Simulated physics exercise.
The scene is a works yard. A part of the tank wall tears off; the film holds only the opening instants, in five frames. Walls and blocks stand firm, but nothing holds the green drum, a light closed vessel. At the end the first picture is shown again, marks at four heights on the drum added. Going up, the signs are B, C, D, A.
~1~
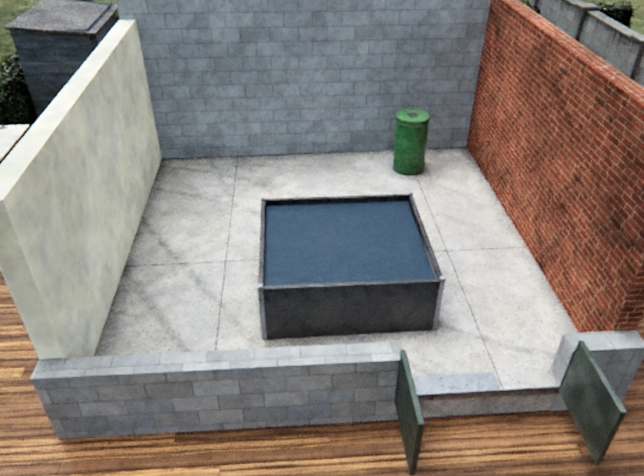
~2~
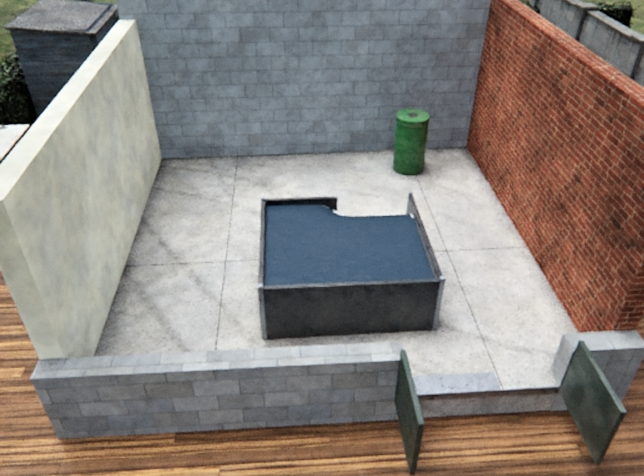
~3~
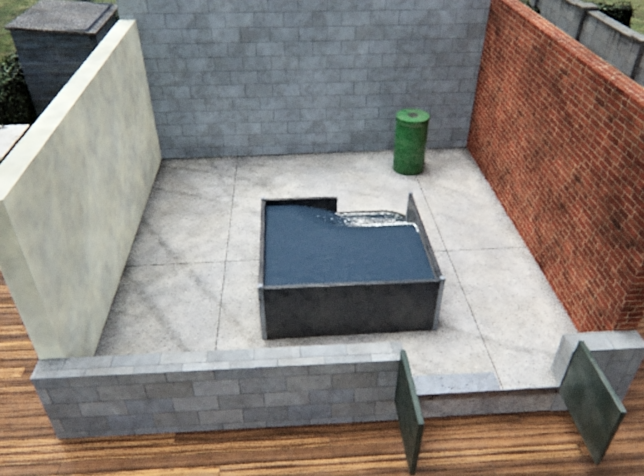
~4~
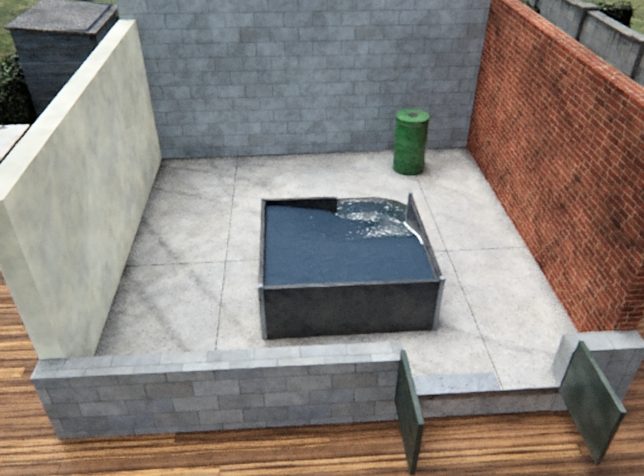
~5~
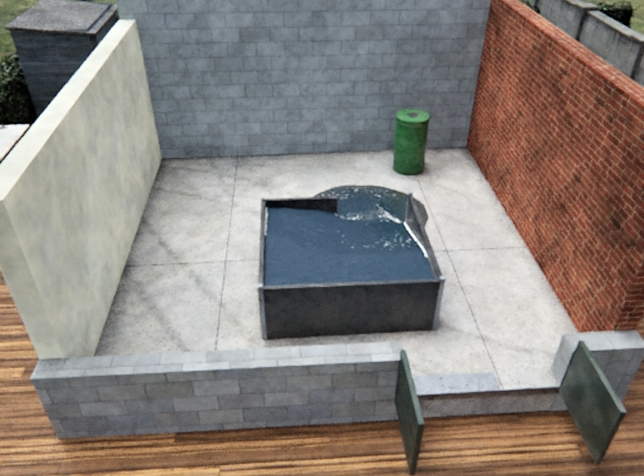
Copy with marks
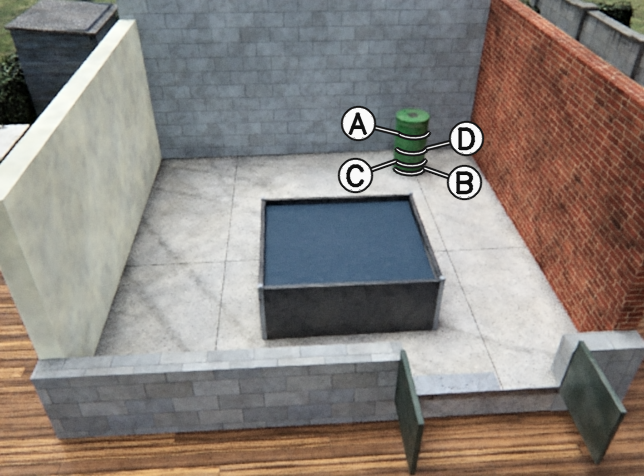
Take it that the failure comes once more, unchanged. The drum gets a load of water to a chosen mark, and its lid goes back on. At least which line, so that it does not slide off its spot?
Level D.
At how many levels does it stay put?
Two of the four.
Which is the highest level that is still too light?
Here it is level C.
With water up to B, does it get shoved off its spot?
Yes, that goes wrong.
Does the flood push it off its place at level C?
Yes, that goes wrong.
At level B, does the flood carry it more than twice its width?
Yes, it does.
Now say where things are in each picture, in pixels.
Lid of the green drum at (413, 115); tank full, its middle at (344, 241); open gate at (482, 341), in the first picture.
Water covers 2 % of the ground, mostly out of sight from here, in the second picture.
Water covers 3 % of the ground, mostly out of sight from here, in the third picture.
In the fourth picture, 6 % of the ground under water, its edge towards the drum at (410, 211).
Lid of the green drum at (413, 115); 9 % of the ground under water, its edge towards the drum at (390, 191), in the fifth picture.
In white, A at (415, 137); B at (411, 173); C at (412, 165); D at (413, 153); from the bottom up B, C, D, A.
Choosing A, it does not move.
Choosing B, it is pushed about 7 times its own width away.
Choosing C, it is pushed about its own width away.
Choosing D, it does not move.
